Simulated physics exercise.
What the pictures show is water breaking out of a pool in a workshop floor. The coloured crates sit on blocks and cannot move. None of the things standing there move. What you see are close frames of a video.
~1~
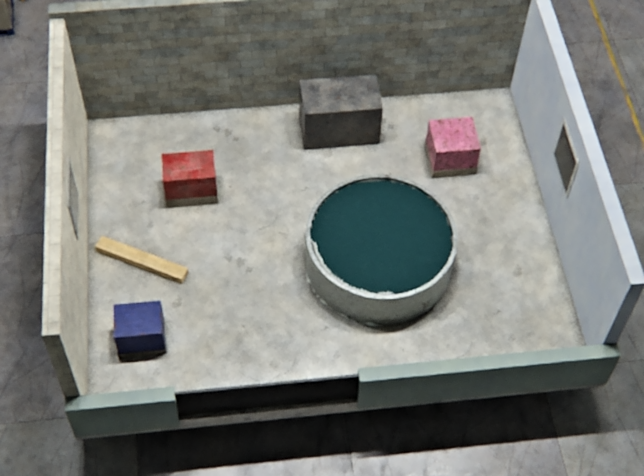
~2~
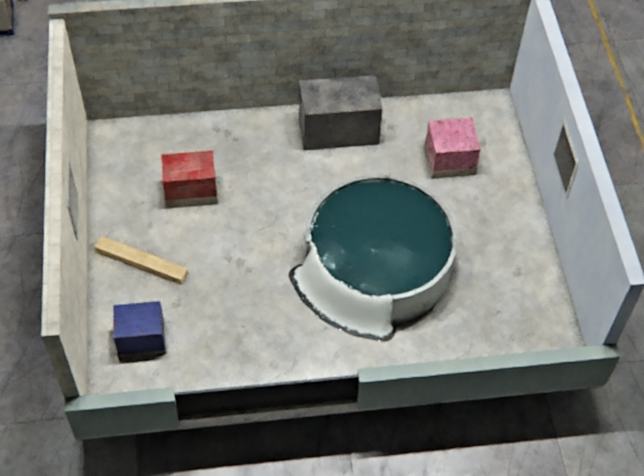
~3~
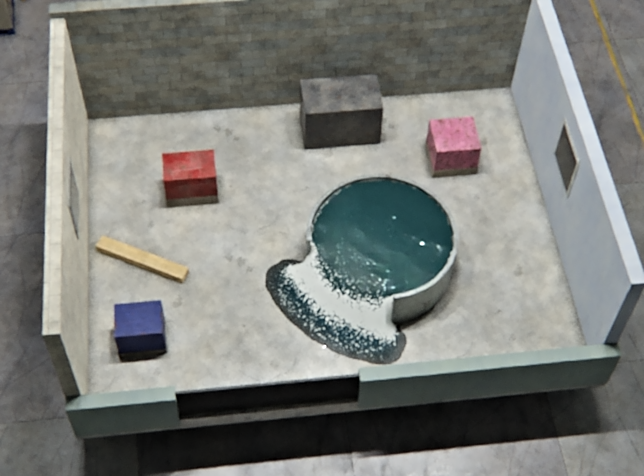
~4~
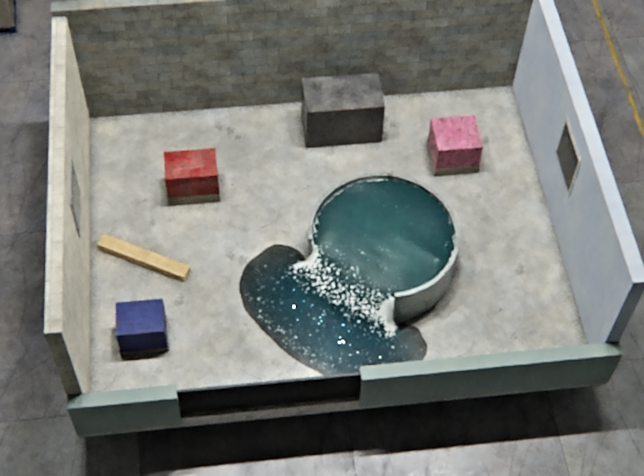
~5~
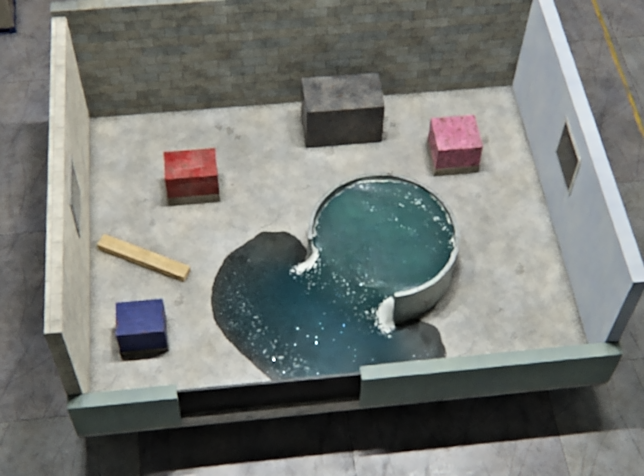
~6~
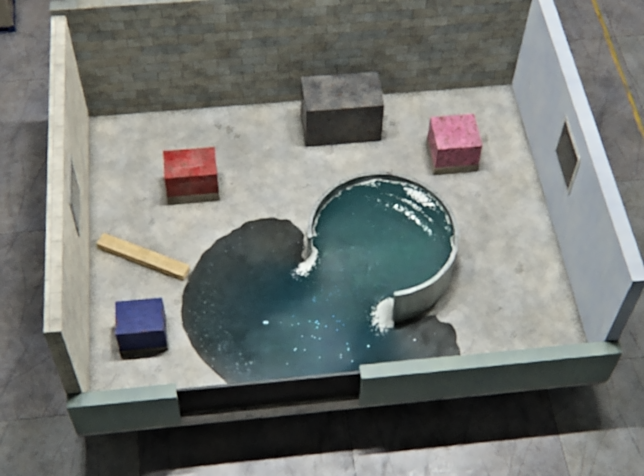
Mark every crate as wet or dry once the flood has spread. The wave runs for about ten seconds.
Pink crate: Dry, red crate: Dry, blue crate: Wet.
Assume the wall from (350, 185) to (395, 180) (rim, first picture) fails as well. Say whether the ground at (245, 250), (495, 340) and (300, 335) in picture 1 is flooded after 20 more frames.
Sodden, then spared, then spared.
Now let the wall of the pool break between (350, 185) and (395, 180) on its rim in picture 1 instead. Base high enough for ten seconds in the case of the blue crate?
Taking them one by one, the blue crate stays clear.
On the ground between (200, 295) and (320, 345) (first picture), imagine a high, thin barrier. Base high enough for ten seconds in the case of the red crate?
My reading: Red crate takes water.
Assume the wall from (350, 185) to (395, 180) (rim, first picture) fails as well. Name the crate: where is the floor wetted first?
My pick is the pink-painted one.
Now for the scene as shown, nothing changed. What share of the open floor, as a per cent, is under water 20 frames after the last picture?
About 55 per cent.
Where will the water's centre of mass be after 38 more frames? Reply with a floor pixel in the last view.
Near pixel (266, 269).
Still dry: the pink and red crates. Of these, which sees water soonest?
The crate marked red, then.
A moment on, water covers 30 % of the floor; the pink crate not reached, the red crate water round its plinth, the blue crate water round its plinth.
Next, water covers 40 % of the floor; the pink crate not reached, the red crate water round its plinth, the blue crate water round its plinth.
Then, water covers 55 % of the floor; the pink crate not reached, the red crate water round its plinth, the blue crate water round its plinth.
Later, water covers 90 % of the floor; the pink crate water round its plinth, the red crate water round its plinth, the blue crate water round its plinth.
In the end, water covers 100 % of the floor; the pink crate stayed above the water, the red crate stayed above the water, the blue crate was topped.
